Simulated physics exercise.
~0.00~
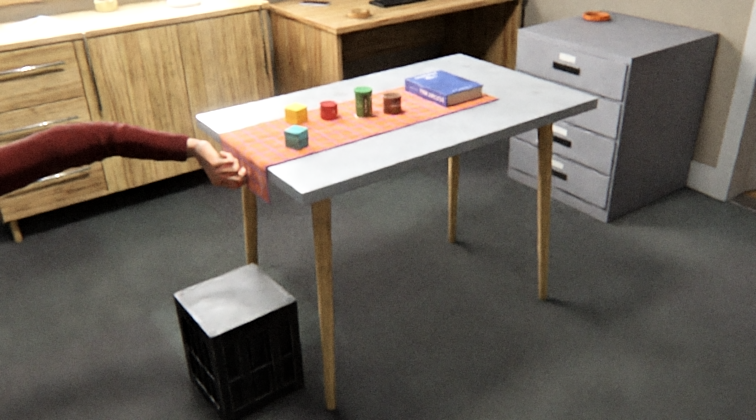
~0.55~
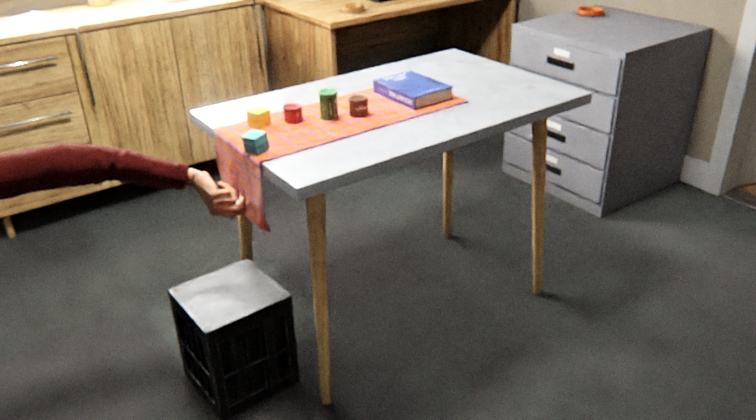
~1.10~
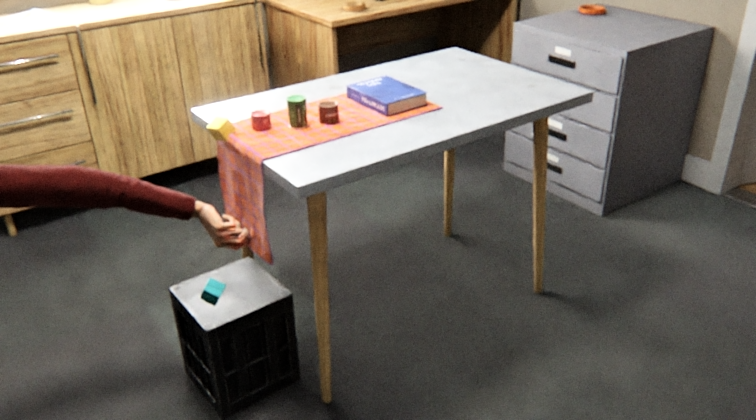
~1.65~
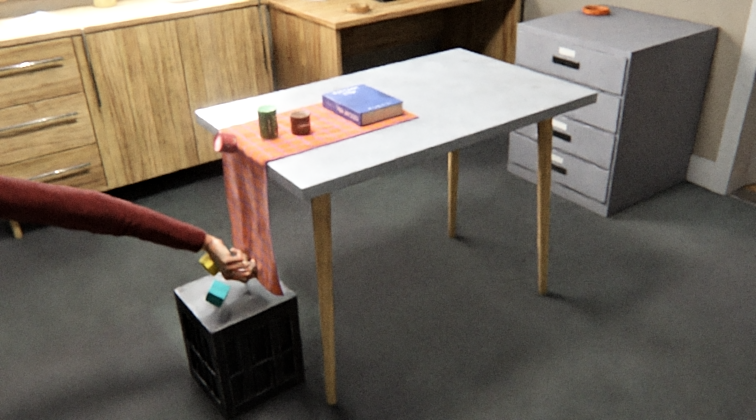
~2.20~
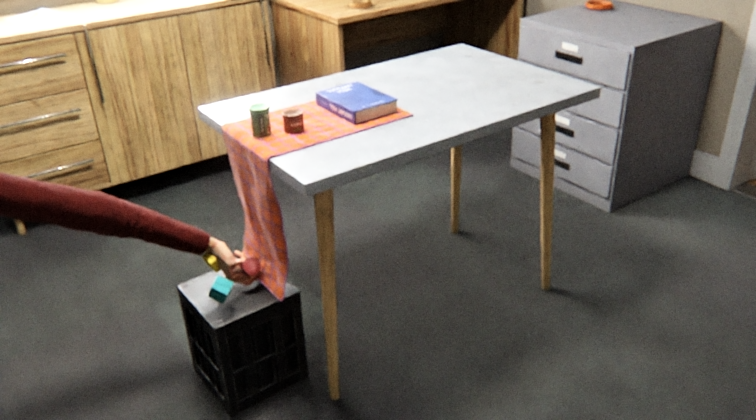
In this clip, a hand slowly pulls the hanging end of an orange cloth down toward a black crate, drawing the objects leftward until the turquoise cube, yellow cube and red pot drop off, while the green can, brownish pot and blue book remain on the table.
